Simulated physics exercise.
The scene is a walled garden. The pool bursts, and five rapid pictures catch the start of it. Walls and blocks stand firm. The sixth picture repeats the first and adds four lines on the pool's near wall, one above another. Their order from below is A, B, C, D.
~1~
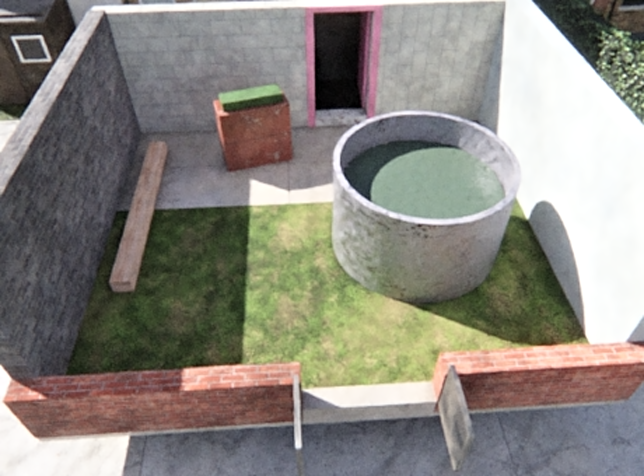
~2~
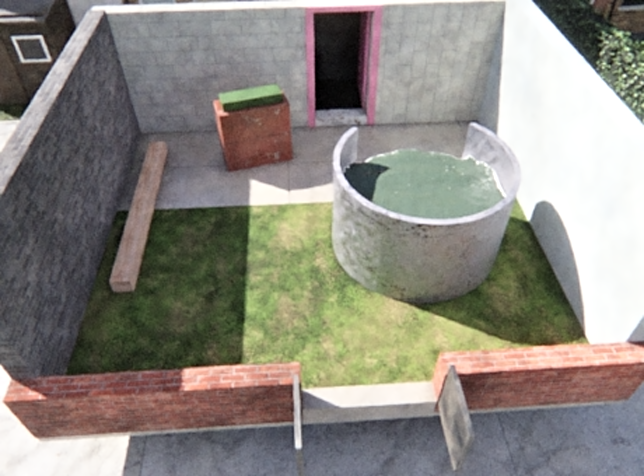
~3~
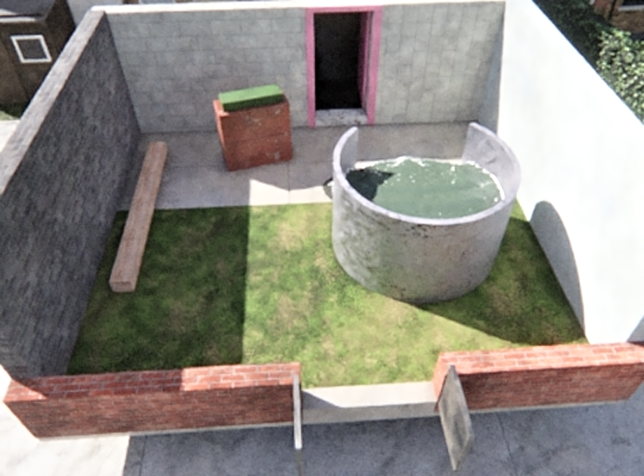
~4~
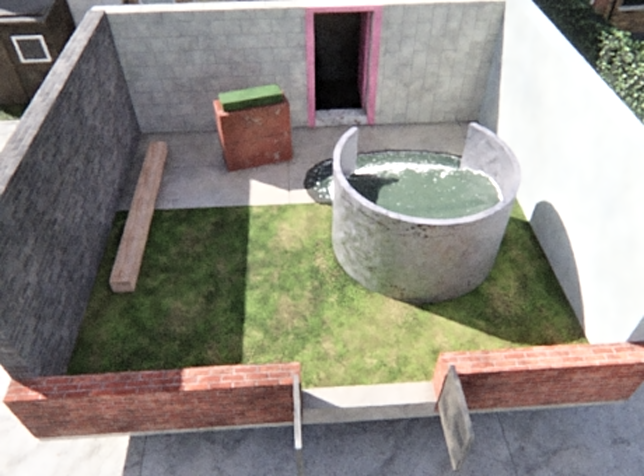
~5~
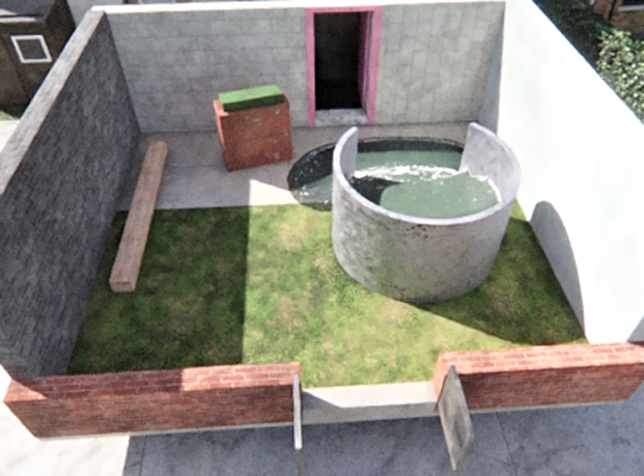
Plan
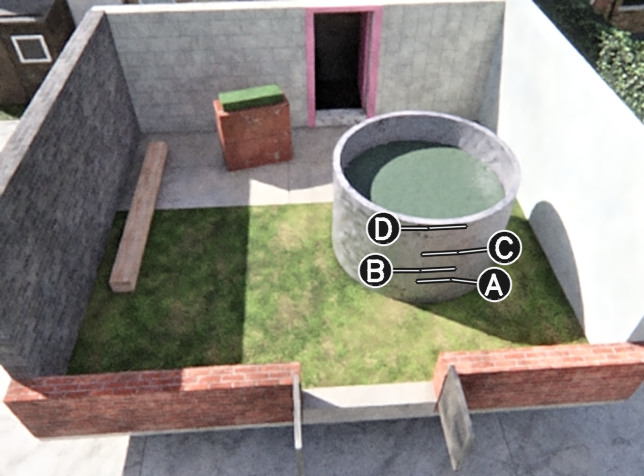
A round concrete pool of green water stood in a walled garden when the back part of its rim disappeared, and water poured out behind it, spreading across the paving near the pink doorway.
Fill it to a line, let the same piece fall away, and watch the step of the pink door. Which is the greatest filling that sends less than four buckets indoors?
Go for A.
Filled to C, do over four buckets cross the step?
Yes.
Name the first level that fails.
B.
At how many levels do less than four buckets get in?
One of them.
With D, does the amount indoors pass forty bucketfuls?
Yes, it does.
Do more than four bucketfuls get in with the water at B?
Yes, it does.
In white, A at (434, 280); B at (437, 269); C at (440, 253); D at (446, 227); from the bottom up A, B, C, D.
With A, a bucket or two gets in.
With B, about 10 bucketfuls get in.
With C, dozens of bucketfuls pour in.
With D, dozens of bucketfuls pour in.
